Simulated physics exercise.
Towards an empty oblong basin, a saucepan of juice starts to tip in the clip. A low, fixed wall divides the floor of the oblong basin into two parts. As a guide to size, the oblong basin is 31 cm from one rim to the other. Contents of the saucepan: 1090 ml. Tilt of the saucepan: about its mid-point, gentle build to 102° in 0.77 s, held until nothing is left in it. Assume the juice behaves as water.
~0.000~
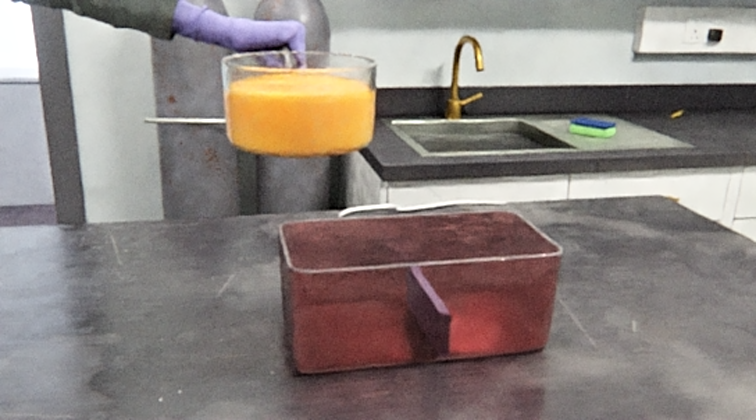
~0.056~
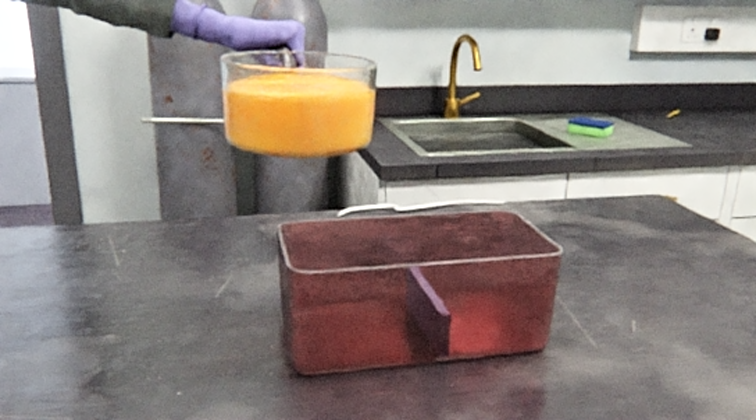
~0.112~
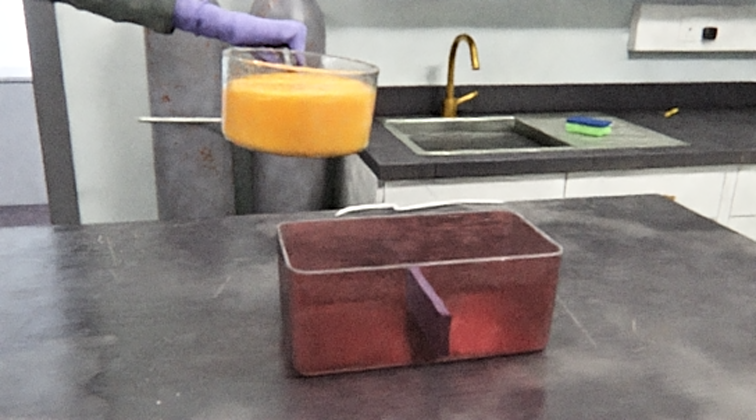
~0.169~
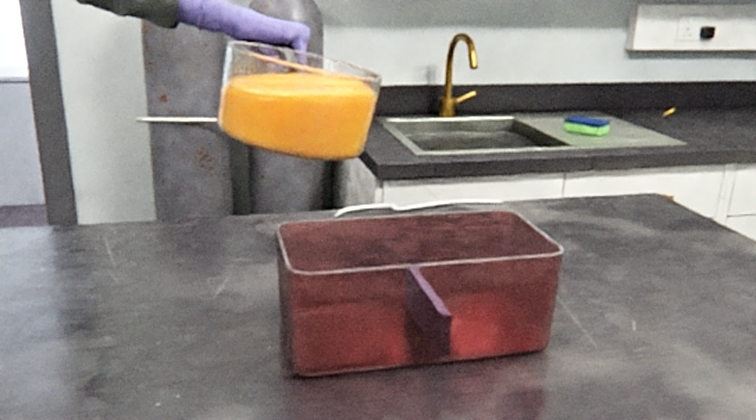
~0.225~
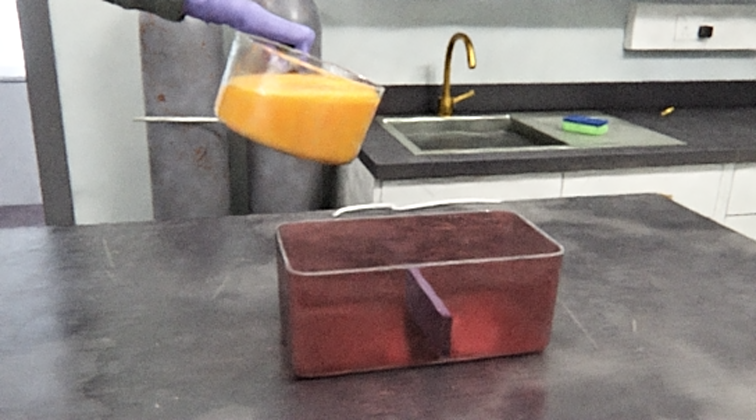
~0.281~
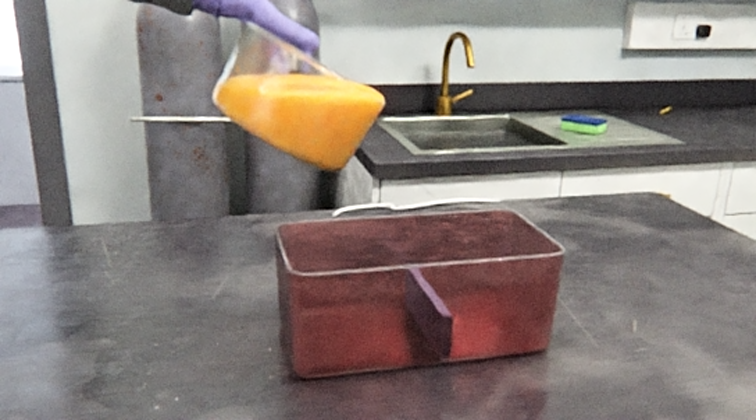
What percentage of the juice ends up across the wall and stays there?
About 36 per cent.
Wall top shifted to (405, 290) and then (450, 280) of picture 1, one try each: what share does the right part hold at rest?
Respectively 60 and 5 %.
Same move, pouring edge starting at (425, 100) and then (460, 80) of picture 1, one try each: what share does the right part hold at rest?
75 per cent first, 85 per cent second.
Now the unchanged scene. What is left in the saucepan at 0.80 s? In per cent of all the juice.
Roughly 10 percent remains.
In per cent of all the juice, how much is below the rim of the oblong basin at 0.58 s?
I'd estimate some 18 percent of the liquid.
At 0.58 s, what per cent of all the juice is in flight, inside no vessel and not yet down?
Around 42 percent.
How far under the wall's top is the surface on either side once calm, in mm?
The left comes to roughly 26 mm and the right to roughly 34 mm.
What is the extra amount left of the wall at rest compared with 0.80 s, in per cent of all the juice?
About 18 percent.
Then, 0.58 s in, the tilt is 87° and 40 per cent is still to pour, 6 is left of the wall and 11 right of it.
Then, 0.80 s in, the tilt is 102° and 10 per cent is still to pour, 43 is left of the wall and 37 right of it.
Then, 1.02 s in, the tilt is 102° and 1 per cent is still to pour, 58 is left of the wall and 35 right of it.
Then, 1.27 s in, the tilt is 102° and 0 per cent is still to pour, 62 is left of the wall and 35 right of it.
Finally, 62 per cent lies left of the wall, 36 right of it and 2 outside.
